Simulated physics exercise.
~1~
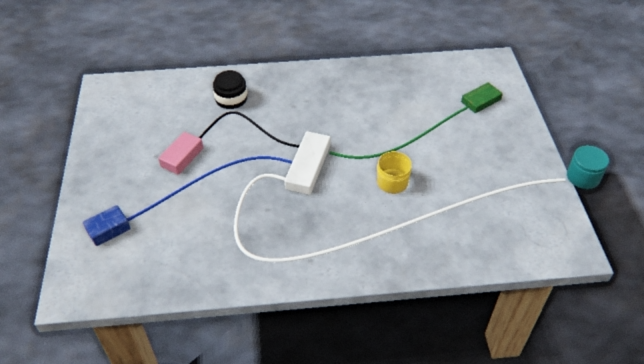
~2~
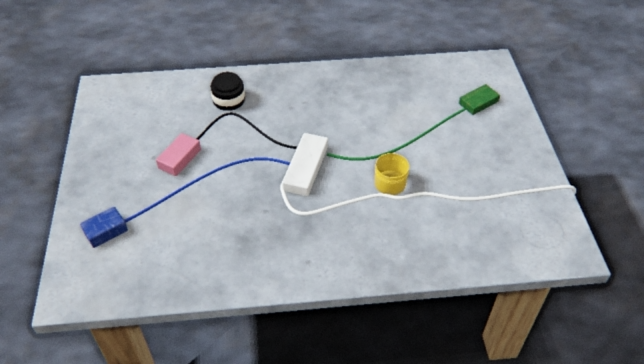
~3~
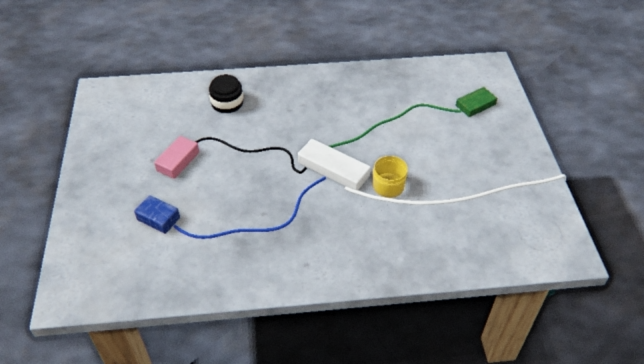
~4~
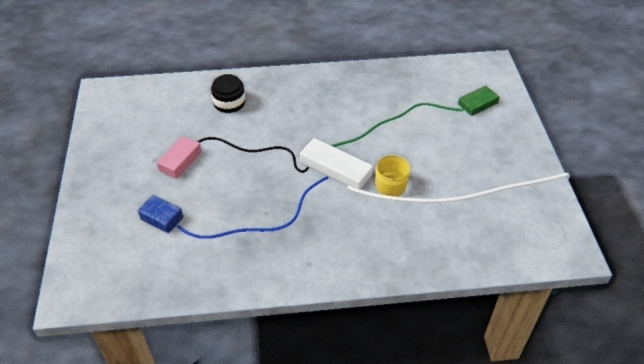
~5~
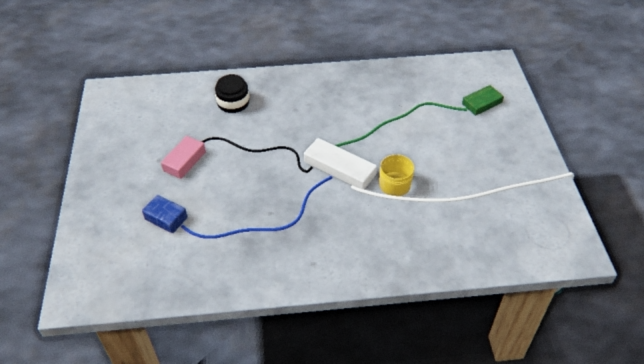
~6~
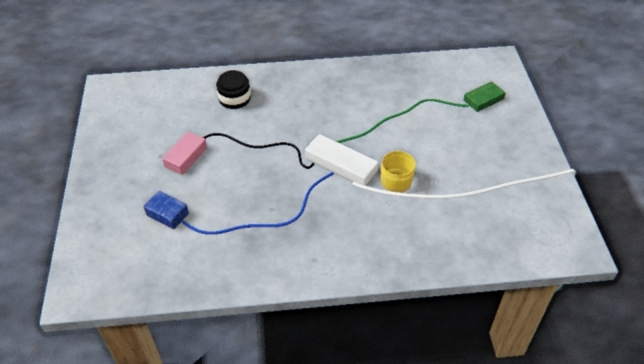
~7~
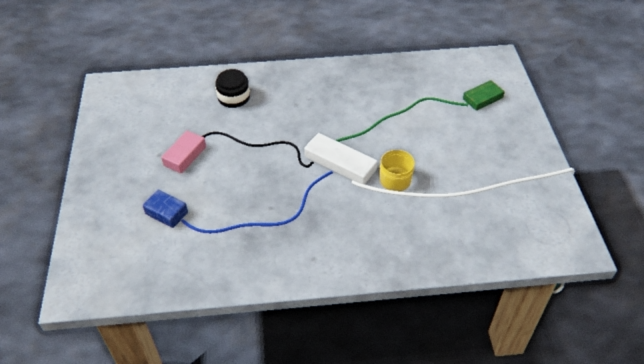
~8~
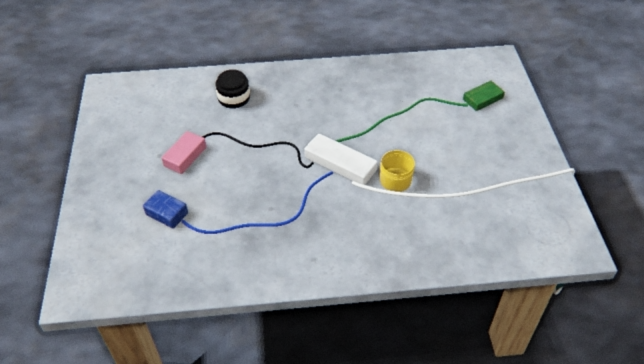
On a pale tabletop, a teal speaker drops off the right edge, shifting a white strip and blue reader rightward.
